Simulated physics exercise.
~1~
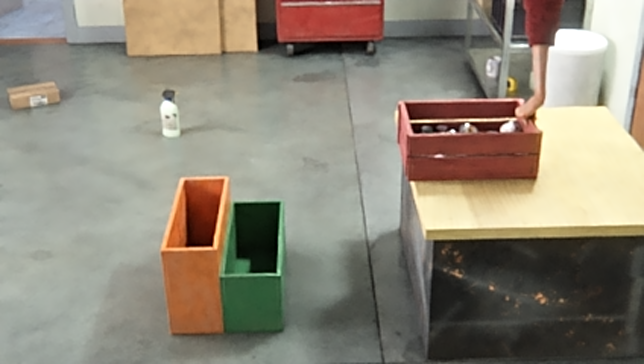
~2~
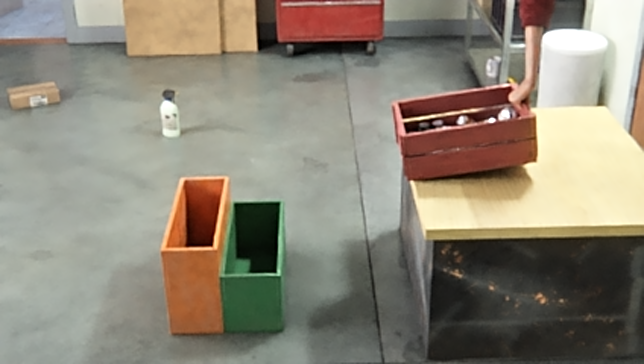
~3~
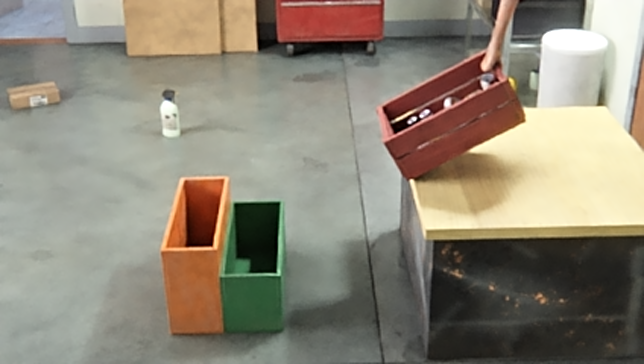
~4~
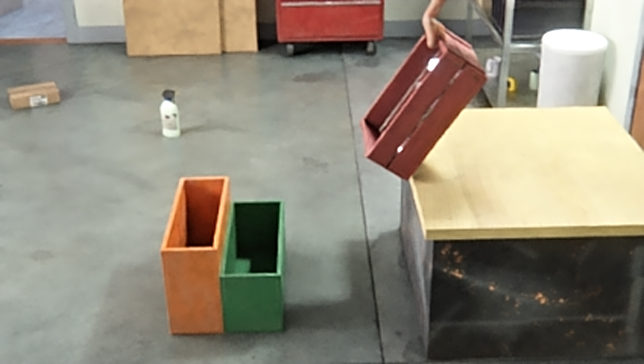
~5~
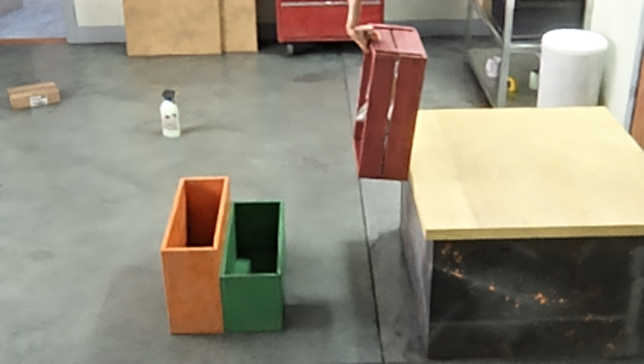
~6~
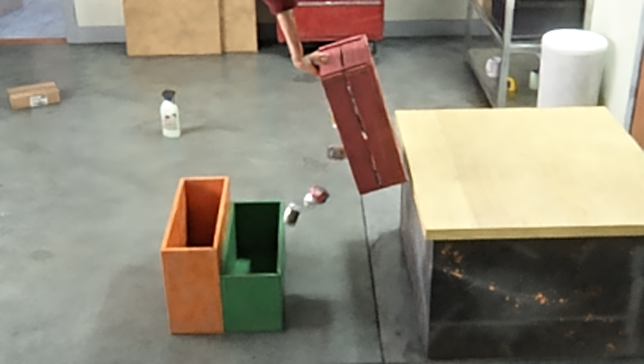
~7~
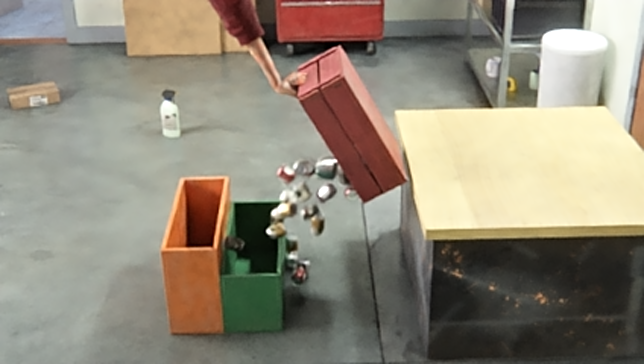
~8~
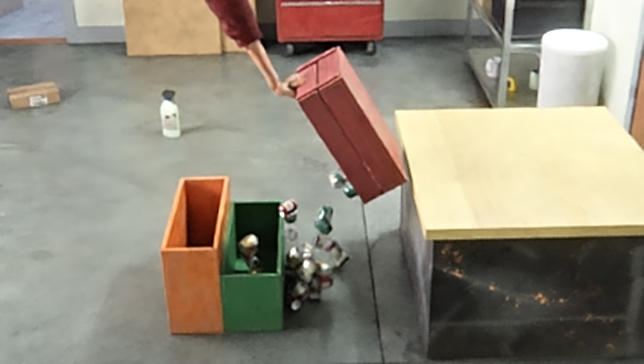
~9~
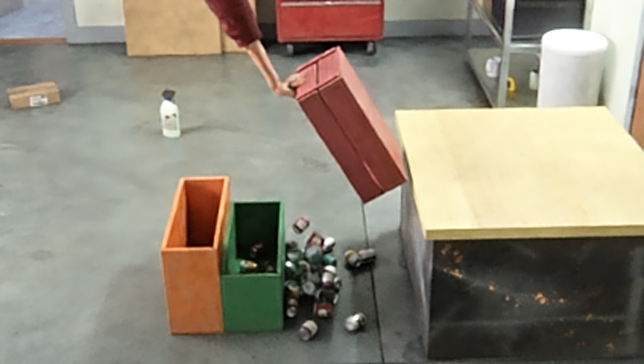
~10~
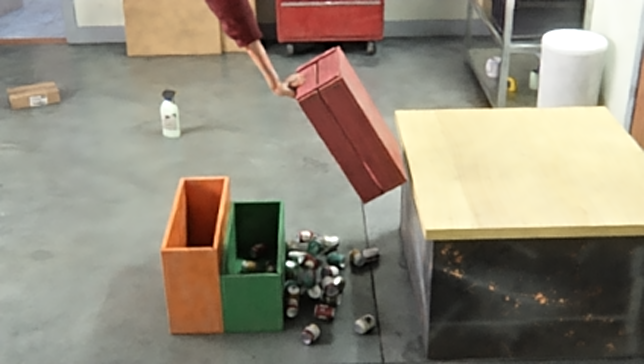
In the video, a hand tips a red crate over the left edge of a bench, spilling small cans toward a green trough and an orange tote. A few land in the green trough, but most end up scattered on the floor between it and the bench.
